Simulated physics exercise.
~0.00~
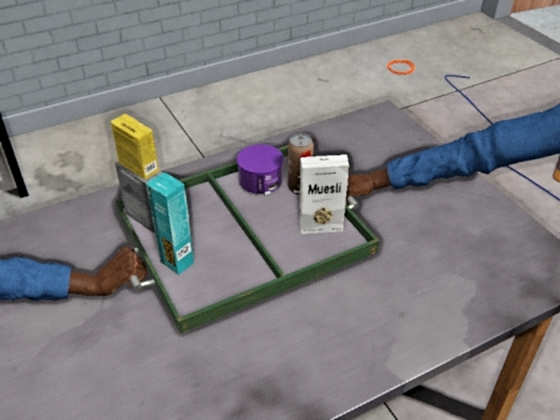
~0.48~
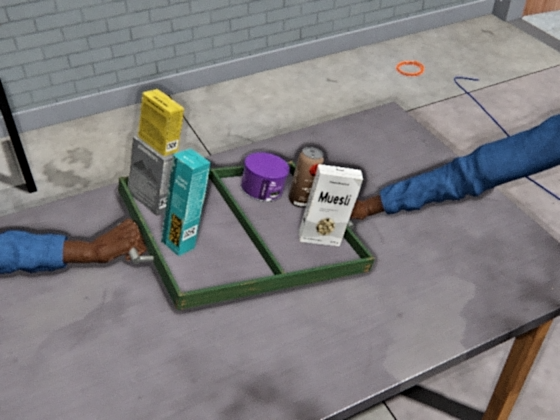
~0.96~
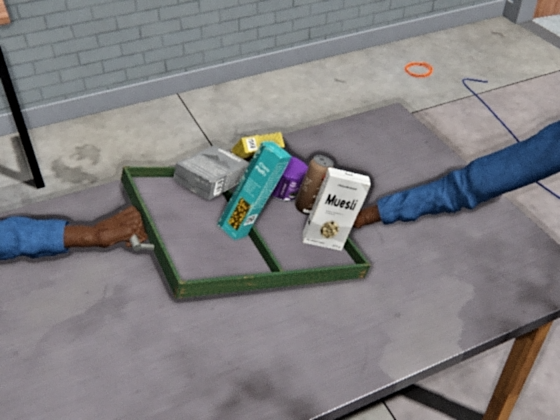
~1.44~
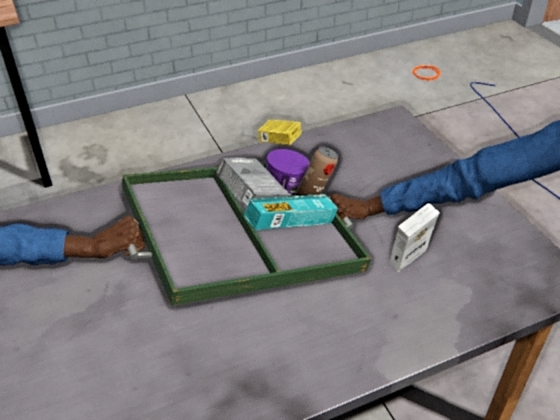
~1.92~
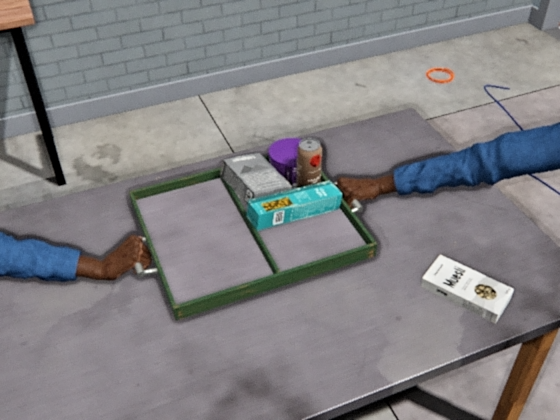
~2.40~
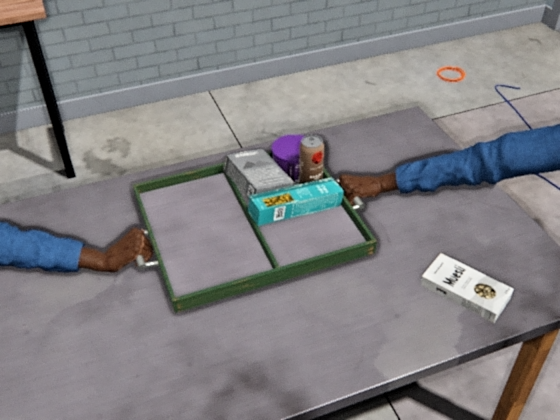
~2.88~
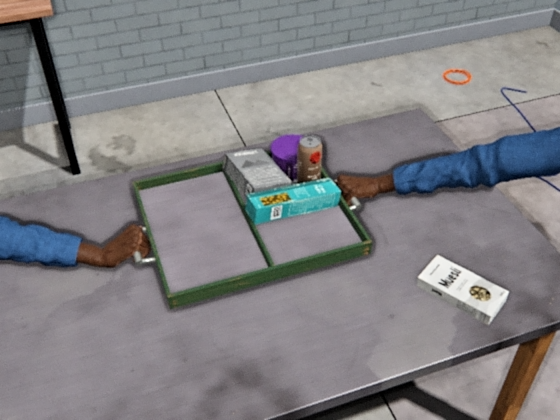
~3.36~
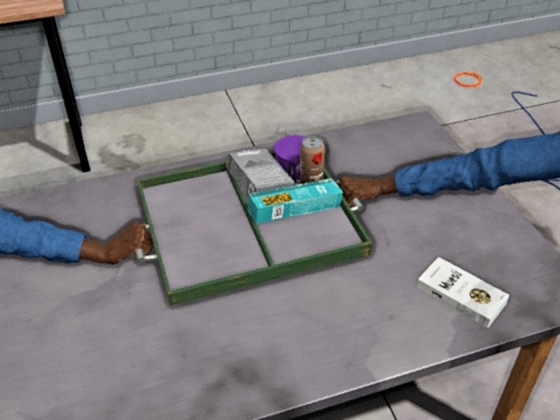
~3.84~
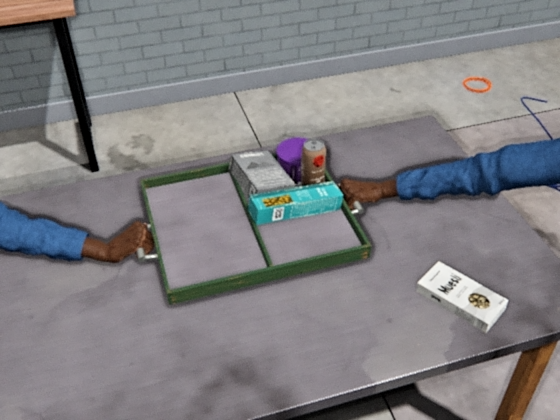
A green tray divided by a cross bar, gripped by a hand at each end on a grey table, tips down to the right with cartons, a purple tub and a brown can aboard. The upright boxes lean, then the yellow and grey packets topple and the turquoise carton tilts steeply rightward. As the tray levels, the yellow packet lands beyond the far rim and the white muesli box tumbles off the right side. The yellow packet drops from view, while the muesli box settles flat on the table. The grey and turquoise boxes lie still in the tray beside the tub and can.
